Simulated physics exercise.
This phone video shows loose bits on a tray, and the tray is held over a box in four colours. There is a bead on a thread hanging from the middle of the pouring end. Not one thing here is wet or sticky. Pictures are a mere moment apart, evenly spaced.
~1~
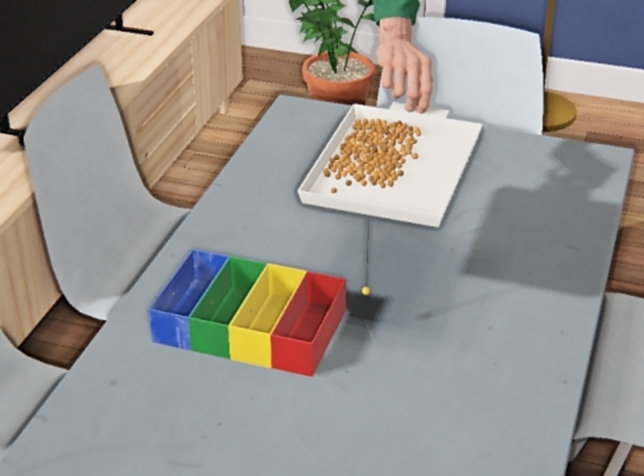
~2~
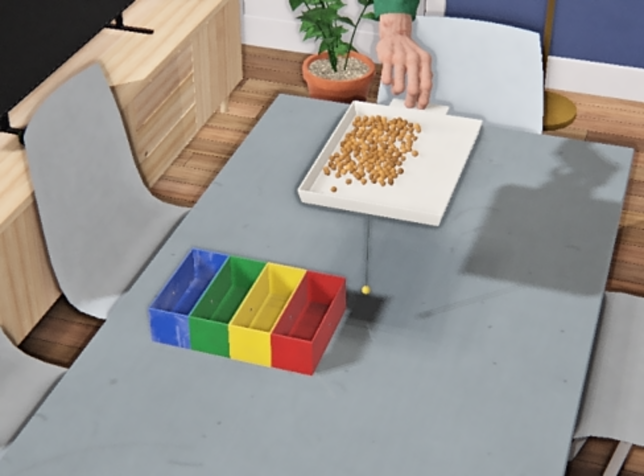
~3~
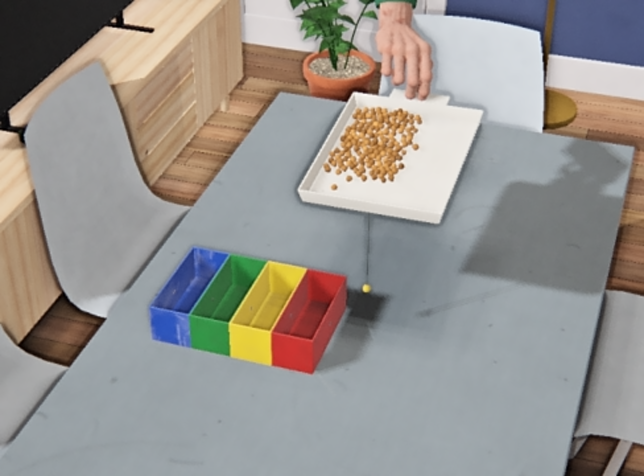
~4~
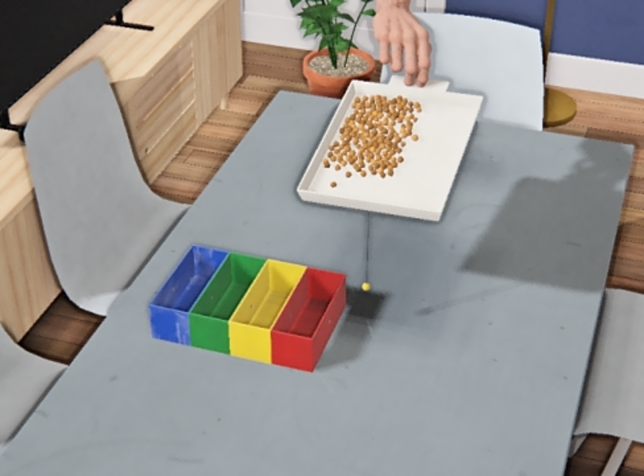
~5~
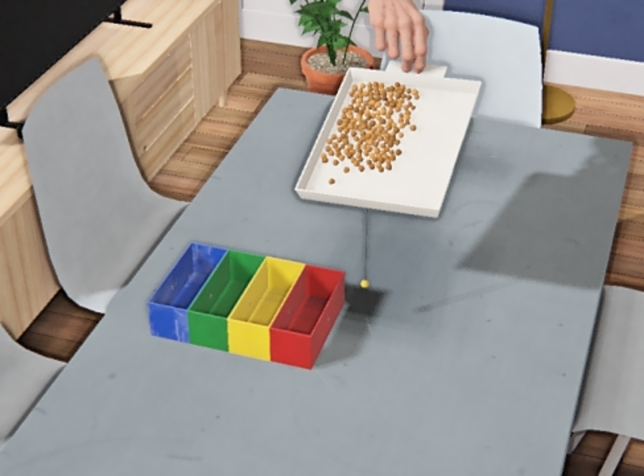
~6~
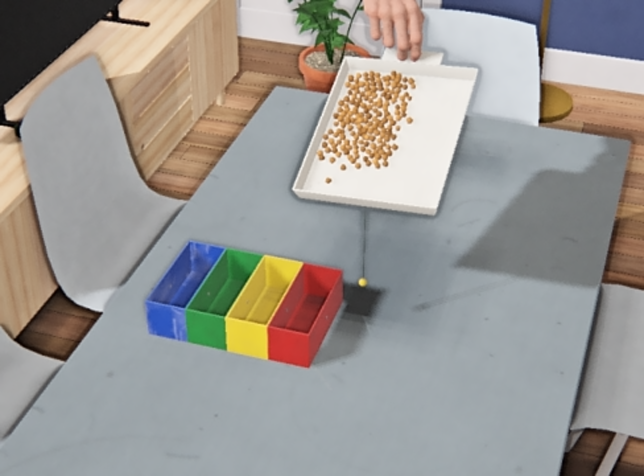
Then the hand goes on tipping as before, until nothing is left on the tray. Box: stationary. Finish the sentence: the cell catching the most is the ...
... Red cell.
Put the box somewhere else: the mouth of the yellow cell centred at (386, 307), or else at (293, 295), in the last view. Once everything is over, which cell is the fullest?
Try one: The cell in blue; try two: That yellow cell.
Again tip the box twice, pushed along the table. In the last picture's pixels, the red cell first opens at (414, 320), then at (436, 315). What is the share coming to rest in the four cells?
Roughly 100 per cent the first time and 80 per cent the second.
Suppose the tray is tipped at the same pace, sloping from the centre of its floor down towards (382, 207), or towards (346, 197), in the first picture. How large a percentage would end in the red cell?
First case: 20 %; second case: 70 %.
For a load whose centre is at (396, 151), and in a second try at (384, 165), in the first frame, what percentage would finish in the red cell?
You'd see roughly 50 per cent first and roughly 50 per cent second.
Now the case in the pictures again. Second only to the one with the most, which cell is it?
That's the yellow cell.
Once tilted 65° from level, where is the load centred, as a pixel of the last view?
Centre estimate: (335, 187).
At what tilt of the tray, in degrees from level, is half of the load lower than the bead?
My estimate is some 110 degrees.
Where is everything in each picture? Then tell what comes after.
Corners of the pouring end at (302, 190) and (439, 214), level; middle of the load at (375, 150), roasted chickpeas; bead on its thread at (366, 291); blue cell at (170, 327); green cell at (210, 335); yellow cell at (250, 344); red cell at (292, 353), in the first picture.
Corners of the pouring end at (302, 189) and (439, 213), level; middle of the load at (375, 147), in the second picture.
Corners of the pouring end at (302, 189) and (439, 211), tipped barely, lowest at the left corner; middle of the load at (375, 141), in the third picture.
Corners of the pouring end at (302, 188) and (438, 209), tipped a little, lowest at the left corner; middle of the load at (375, 133), in the fourth picture.
Corners of the pouring end at (300, 187) and (436, 206), tipped a little, lowest at the left corner; middle of the load at (373, 123), in the fifth picture.
Corners of the pouring end at (297, 187) and (433, 205), tipped clearly, lowest at the left corner; middle of the load at (369, 116); blue cell at (167, 318); green cell at (206, 327); yellow cell at (247, 335); red cell at (288, 344), in the sixth picture.
Soon after the last picture, tray tipped steeply; most on the tray; a stray few in the yellow cell; a small part falling or outside the box.
A little later, tray tipped past a quarter turn; about a third on the tray; about a quarter in the red cell; a small part in the yellow cell; about a third falling or outside the box.
Later still, tray tipped past a quarter turn; about half in the red cell; a small part in the yellow cell; about a quarter falling or outside the box.
At rest, tray tipped past a quarter turn; about half in the red cell; a small part in the yellow cell; none in the green cell; none in the blue cell; about a quarter outside the box.
